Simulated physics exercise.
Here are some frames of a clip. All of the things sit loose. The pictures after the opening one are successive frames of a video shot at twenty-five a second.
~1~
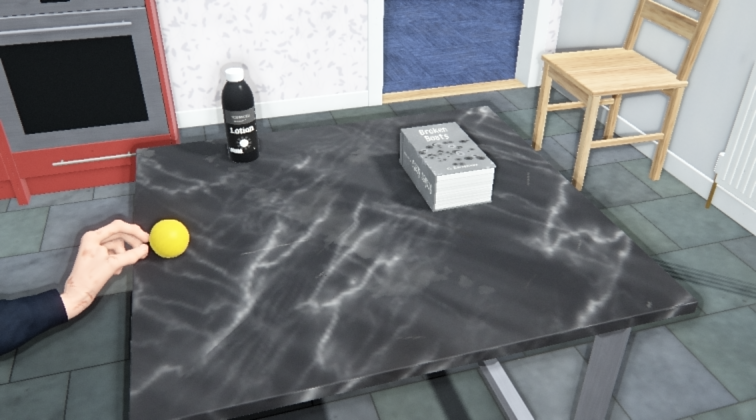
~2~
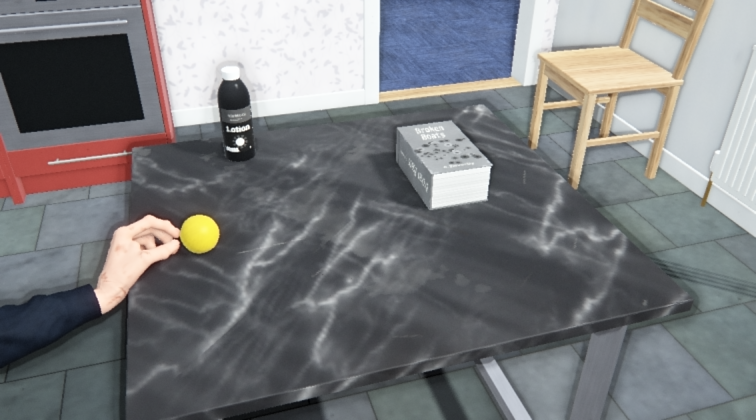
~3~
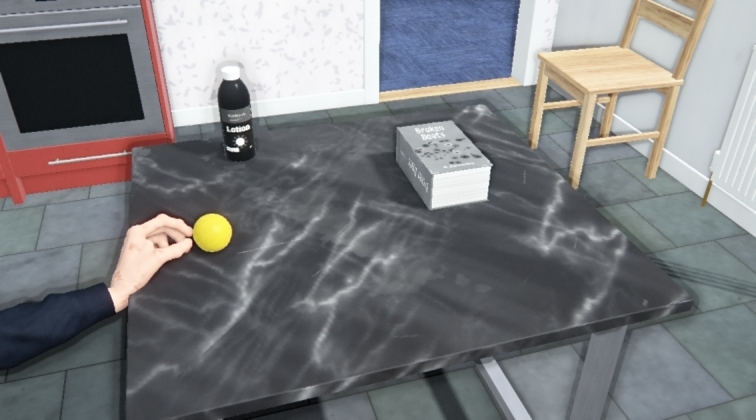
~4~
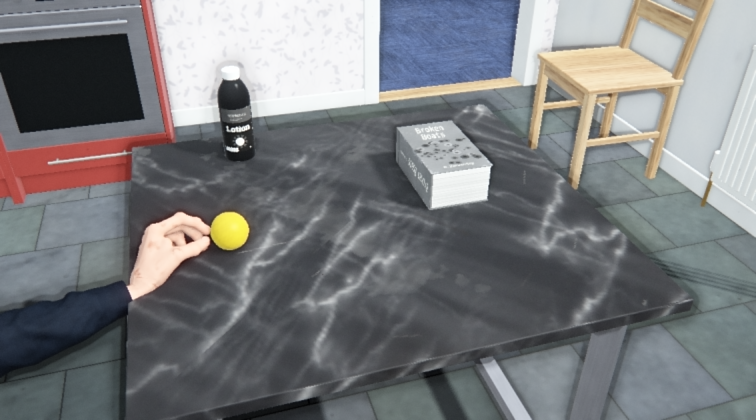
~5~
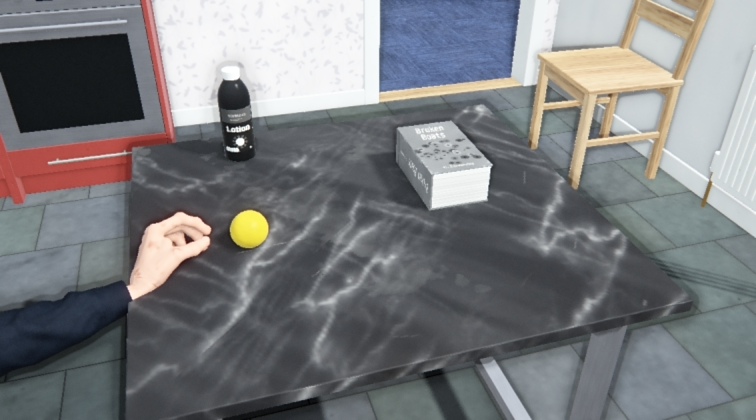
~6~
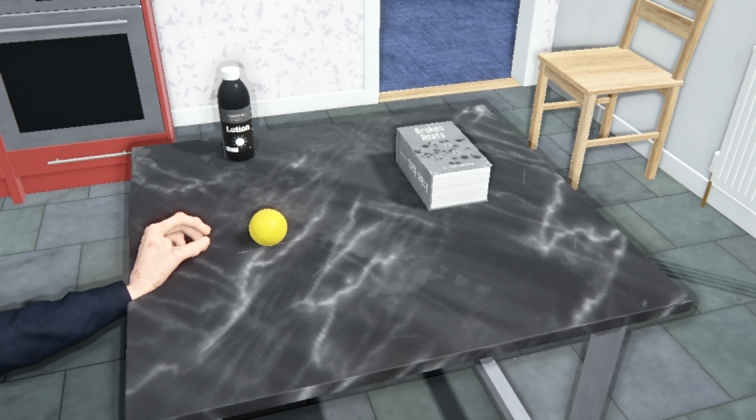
We see a hand push a yellow lemon rightward across a dark marble-patterned table, near a black bottle and a thick book; the hand then stays still while the lemon rolls a little farther right, away from the fingers.
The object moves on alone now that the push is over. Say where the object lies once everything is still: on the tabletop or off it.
Predicted result: Off the table.
Then, 0.30 s after the last picture, yellow lemon rolled well along near (402, 214).
Then, 0.80 s after the last picture, yellow lemon rolled well along near (588, 196).
Then, 1.20 s after the last picture, yellow lemon now off the table.
By the end, off the table, yellow lemon.
